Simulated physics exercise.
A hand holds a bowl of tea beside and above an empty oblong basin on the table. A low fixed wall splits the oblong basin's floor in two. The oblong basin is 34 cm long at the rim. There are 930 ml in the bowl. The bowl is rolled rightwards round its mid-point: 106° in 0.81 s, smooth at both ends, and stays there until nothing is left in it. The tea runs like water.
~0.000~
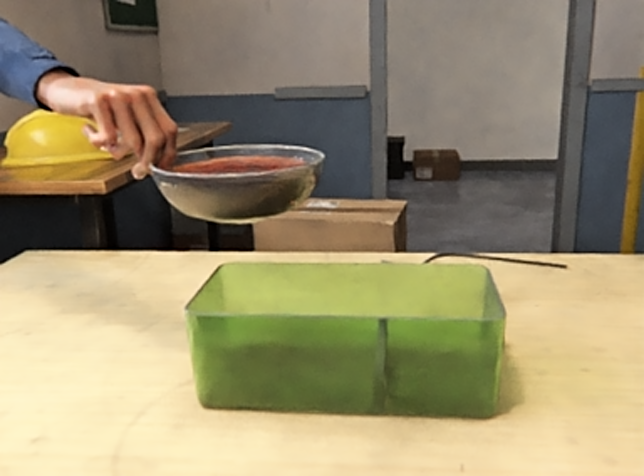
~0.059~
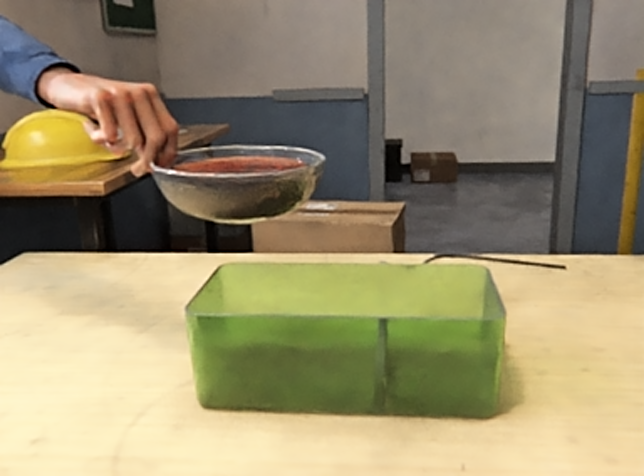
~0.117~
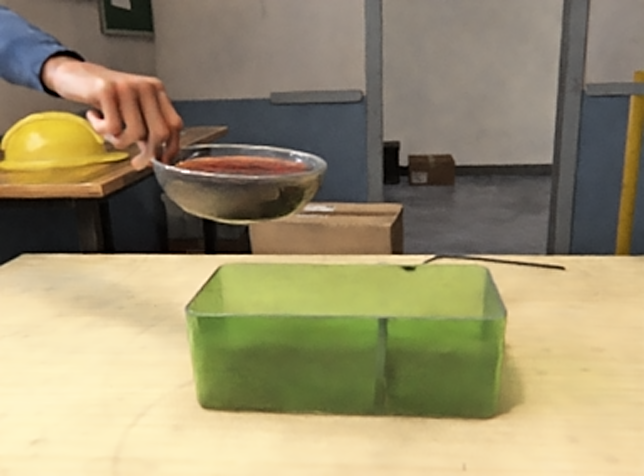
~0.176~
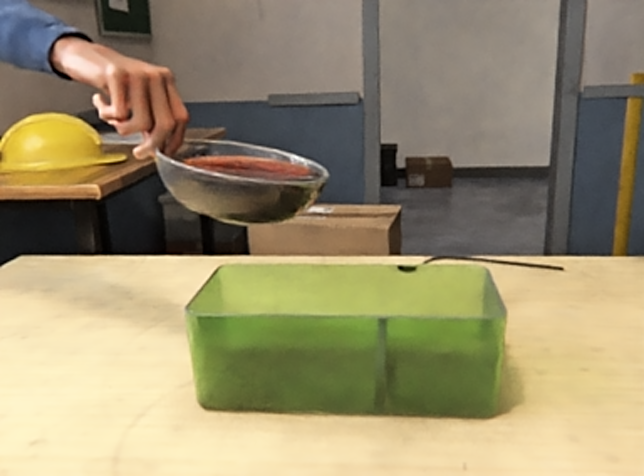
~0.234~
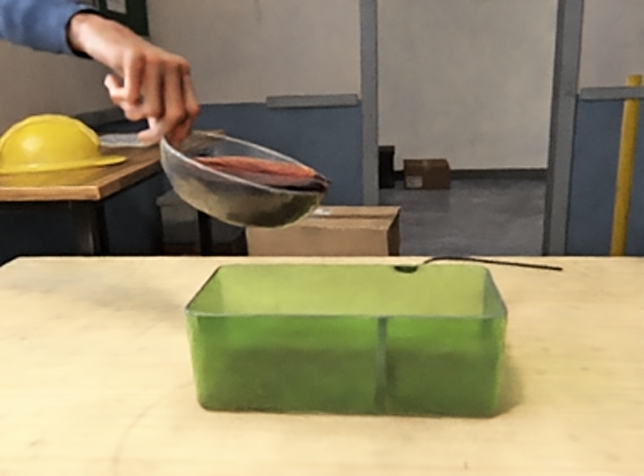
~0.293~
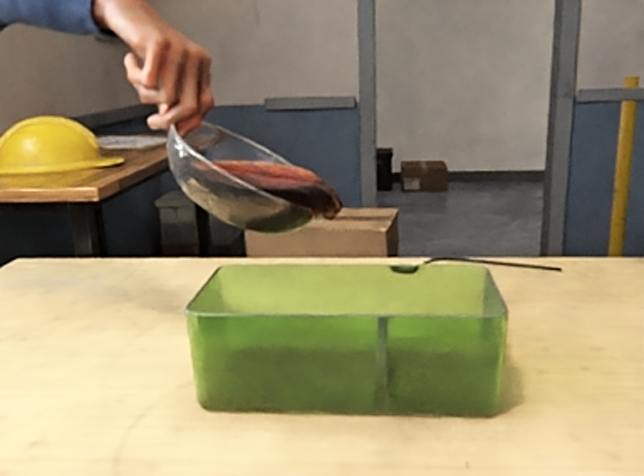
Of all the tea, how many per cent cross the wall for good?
The far part has some 34 per cent.
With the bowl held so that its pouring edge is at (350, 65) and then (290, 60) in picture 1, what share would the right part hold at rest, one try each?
First 60, then 25 per cent.
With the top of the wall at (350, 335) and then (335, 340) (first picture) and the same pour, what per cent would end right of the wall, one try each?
In turn about 65 and 80 per cent.
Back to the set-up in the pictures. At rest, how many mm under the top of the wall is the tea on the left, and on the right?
Left about 24 mm, right about 24 mm.
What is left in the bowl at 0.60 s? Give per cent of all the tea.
About 5 per cent.
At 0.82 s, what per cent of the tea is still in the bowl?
About 0 per cent.
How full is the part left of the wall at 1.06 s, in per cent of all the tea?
About 62 per cent.
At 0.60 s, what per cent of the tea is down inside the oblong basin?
Near 80 in a hundred.
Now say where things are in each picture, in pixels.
In the first picture, it leans 0°; its right rim is at (323, 160); the tea meets the walls at (164, 170) and (320, 169); the oblong basin's rim runs from (204, 287) to (496, 290); the wall's top is at (381, 346).
In the second picture, it leans 1°; its right rim is at (324, 162); the tea meets the walls at (164, 170) and (320, 170).
In the third picture, it leans 5°; its right rim is at (325, 168); the tea meets the walls at (166, 167) and (322, 174).
In the fourth picture, it leans 12°; its right rim is at (327, 178); the tea meets the walls at (169, 164) and (324, 177).
In the fifth picture, it leans 20°; its right rim is at (327, 191); the tea meets the walls at (175, 164) and (330, 184); 1 per cent is over the edge.
In the sixth picture, it leans 31°; its right rim is at (326, 206); the tea meets the walls at (182, 167) and (312, 188); 10 per cent is over the edge.
After 0.60 s the tilt is 89° and 5 per cent is still to pour, 44 is left of the wall and 37 right of it.
After 0.82 s the tilt is 106° and 0 per cent is still to pour, 60 is left of the wall and 34 right of it.
After 1.06 s the tilt is 106° and 0 per cent is still to pour, 62 is left of the wall and 35 right of it.
After 1.31 s the tilt is 106° and 0 per cent is still to pour, 62 is left of the wall and 35 right of it.
In the end 62 per cent lies left of the wall, 34 right of it and 3 outside.
